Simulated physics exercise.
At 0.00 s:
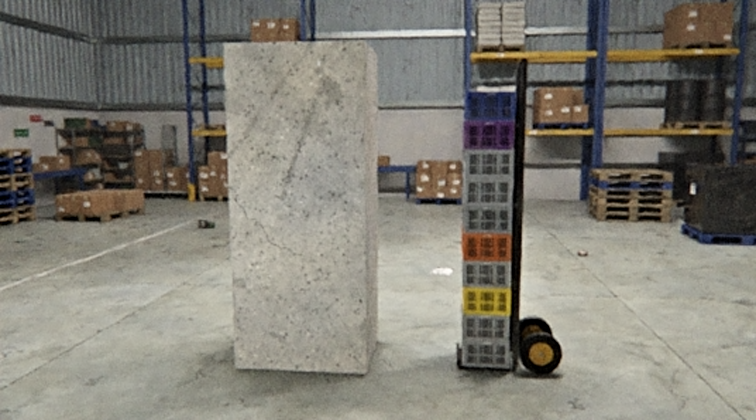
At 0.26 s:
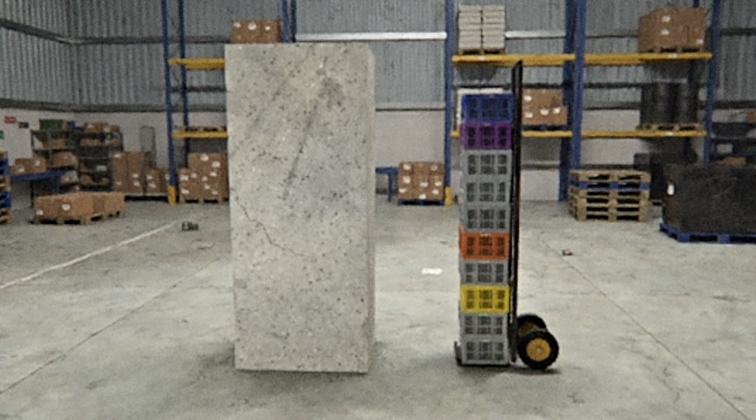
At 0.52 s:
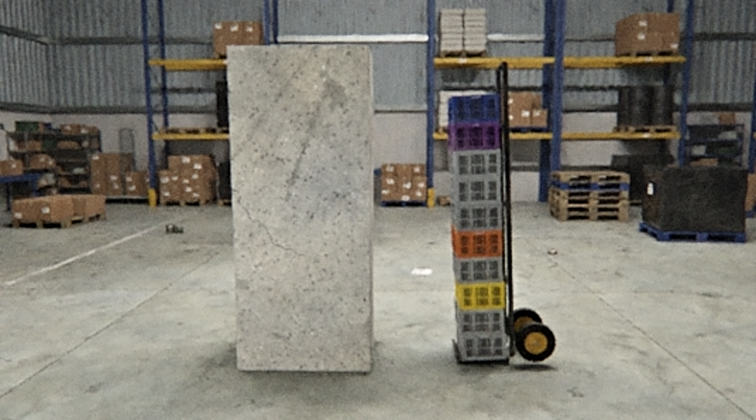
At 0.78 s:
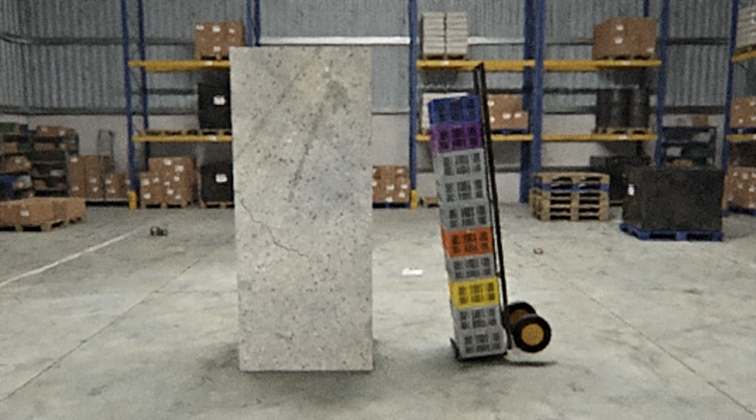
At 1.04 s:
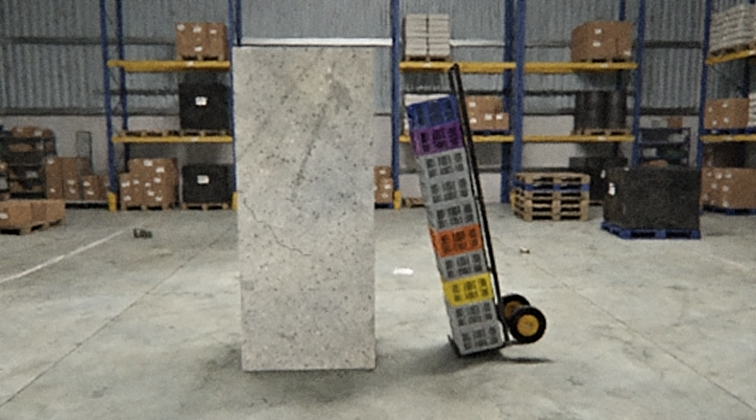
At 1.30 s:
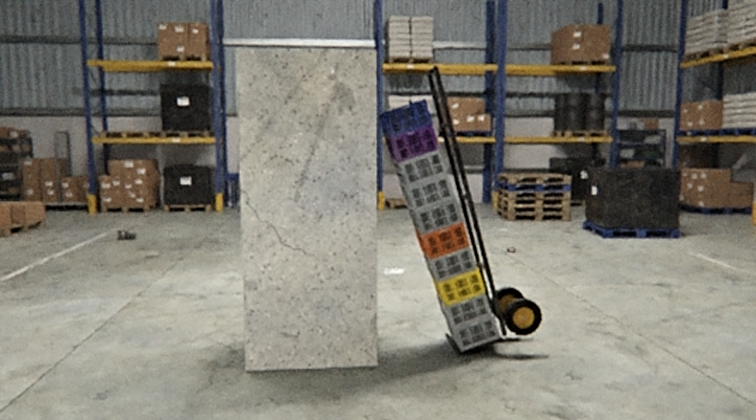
At first, a tall stack of mostly grey crates, with blue and purple ones on top, stands upright on a hand truck beside a big speckled stone block in a warehouse. Then the truck and stack tilt left together, leaning steadily further towards the block as the view shifts slightly.
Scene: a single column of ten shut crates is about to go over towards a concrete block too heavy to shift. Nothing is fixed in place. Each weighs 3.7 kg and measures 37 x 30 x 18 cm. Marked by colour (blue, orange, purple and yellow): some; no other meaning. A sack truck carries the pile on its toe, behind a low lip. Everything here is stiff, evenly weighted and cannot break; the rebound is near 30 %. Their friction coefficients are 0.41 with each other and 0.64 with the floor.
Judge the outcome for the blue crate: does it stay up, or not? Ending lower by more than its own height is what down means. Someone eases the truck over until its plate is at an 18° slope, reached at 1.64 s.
For the blue crate, the answer is it does.
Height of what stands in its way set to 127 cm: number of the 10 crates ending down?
Result - 1.
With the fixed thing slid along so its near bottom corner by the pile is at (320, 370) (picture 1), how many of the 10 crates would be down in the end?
That comes to 2.
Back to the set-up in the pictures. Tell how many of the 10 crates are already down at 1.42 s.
Count at that instant: 0.
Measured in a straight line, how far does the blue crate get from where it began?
Straight-line shift: Approx. 60 cm.
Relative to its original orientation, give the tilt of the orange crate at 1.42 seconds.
Some 20°.
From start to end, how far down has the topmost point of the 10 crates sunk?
About 0 cm.
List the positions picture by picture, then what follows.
In the first picture (pixels give the middle of a visible side; the camera moves round a little), truck frame (523, 125) 0° forward; blue crate (491, 106); purple crate (489, 135); orange crate (487, 247); none has stirred.
Truck frame (519, 126) 0° forward; blue crate (489, 108), in the second picture.
Truck frame (506, 125) 3° forward; blue crate (477, 109) 8 cm from its place; purple crate (476, 137) 8 cm from its place; movement in 9 of them, in the third picture.
Truck frame (488, 124) 7° forward; blue crate (457, 110) 7° from how it stood; purple crate (459, 137) 7° from how it stood; movement in 10 of them, in the fourth picture.
Truck frame (467, 124) 12° forward; blue crate (435, 112) 12° from how it stood; purple crate (439, 139) 12° from how it stood; movement in 10 of them, in the fifth picture.
Truck frame (450, 124) 16° forward; blue crate (408, 118) 18° from how it stood; purple crate (415, 144) 18° from how it stood; orange crate (447, 241) 18° from how it stood; movement in 10 of them, in the sixth picture.
After 1.36 s, none of the 10 crates down, 10 disturbed; blue crate 20° from how it stood; orange crate 20° from how it stood.
After 1.42 s, none of the 10 crates down, 10 disturbed; blue crate 22° from how it stood; orange crate 22° from how it stood.
After 1.52 s, none of the 10 crates down, 10 disturbed; blue crate 24° from how it stood; yellow crate 24° from how it stood.
In the end (2.7 s), none of the 10 crates down, 10 disturbed; blue crate 24° from how it stood; orange crate 25° from how it stood; yellow crate 25° from how it stood. From the last view, middles, blue crate near (398, 118), orange crate near (429, 239).
